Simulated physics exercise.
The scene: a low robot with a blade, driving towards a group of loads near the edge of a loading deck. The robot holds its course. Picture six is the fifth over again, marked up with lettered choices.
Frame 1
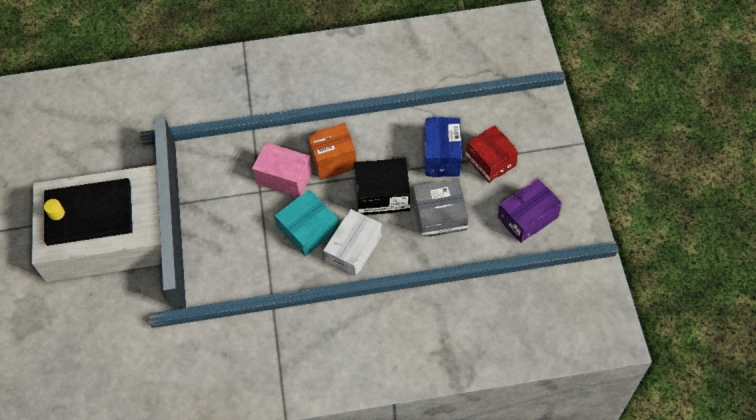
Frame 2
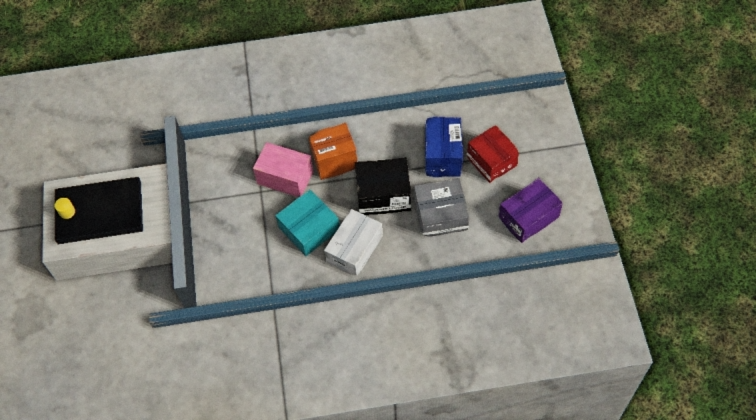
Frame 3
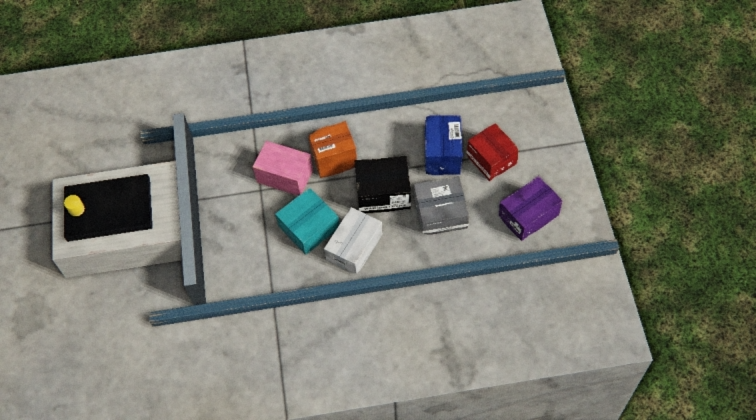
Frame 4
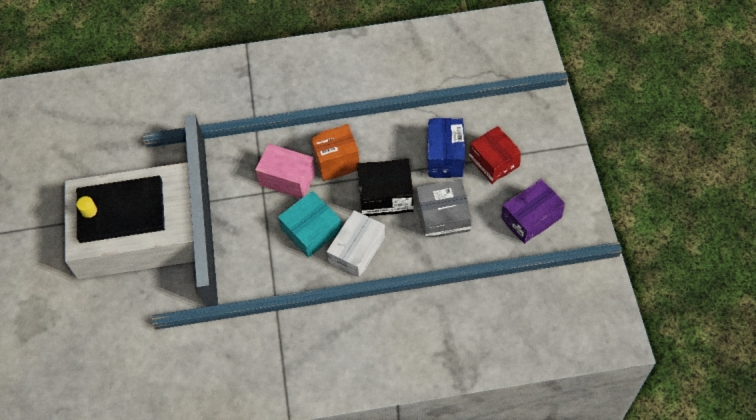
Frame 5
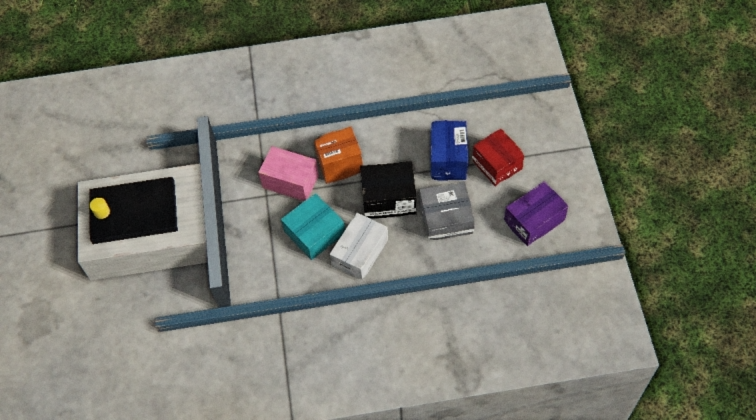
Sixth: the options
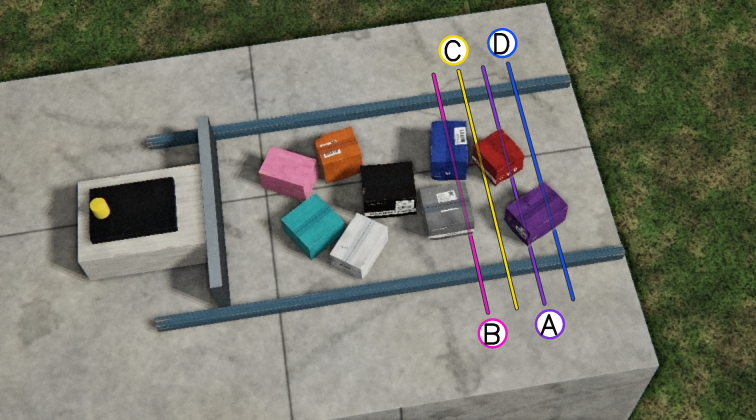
A low, pale robot with a black top, a yellow knob and a wide grey blade creeps steadily rightward across a concrete deck edged by grass, seen from high above. Between two blue rails ahead of it sit pink, orange, turquoise, white, black, grey, blue, red and purple boxes. The blade closes some of the gap without touching them, the boxes stay put, and the view shifts very slightly.
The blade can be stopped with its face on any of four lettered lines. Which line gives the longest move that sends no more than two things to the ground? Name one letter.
Line A.
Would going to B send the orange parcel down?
No.
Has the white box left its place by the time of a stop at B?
Yes.
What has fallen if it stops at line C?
It is the purple parcel.
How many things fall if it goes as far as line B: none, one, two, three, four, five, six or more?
The count is none.
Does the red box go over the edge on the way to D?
By then, yes.
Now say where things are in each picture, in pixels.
Grey parcel (440, 208); orange parcel (333, 152); blue box (442, 147), in the first frame.
Robot (105, 208); black parcel (383, 187), in the second frame.
Robot (114, 206); purple parcel (530, 208), in the third frame.
Robot (127, 207); turquoise box (310, 224), in the fourth frame.
Robot (139, 208); grey parcel (447, 212); orange parcel (339, 156); blue box (449, 150), in the fifth frame.
On the marked copy, A at (512, 177); B at (459, 185); C at (486, 181); D at (538, 173).
With A. Early on, robot (249, 191); white box (375, 258); grey parcel (453, 211).
Further on, robot (359, 175); purple parcel (562, 222); red box (536, 144).
At the end, robot (442, 162); red box over the edge; purple parcel over the edge; two fallen.
As for the rest, B is within the limit but short; C is within the limit but short; D drops five.
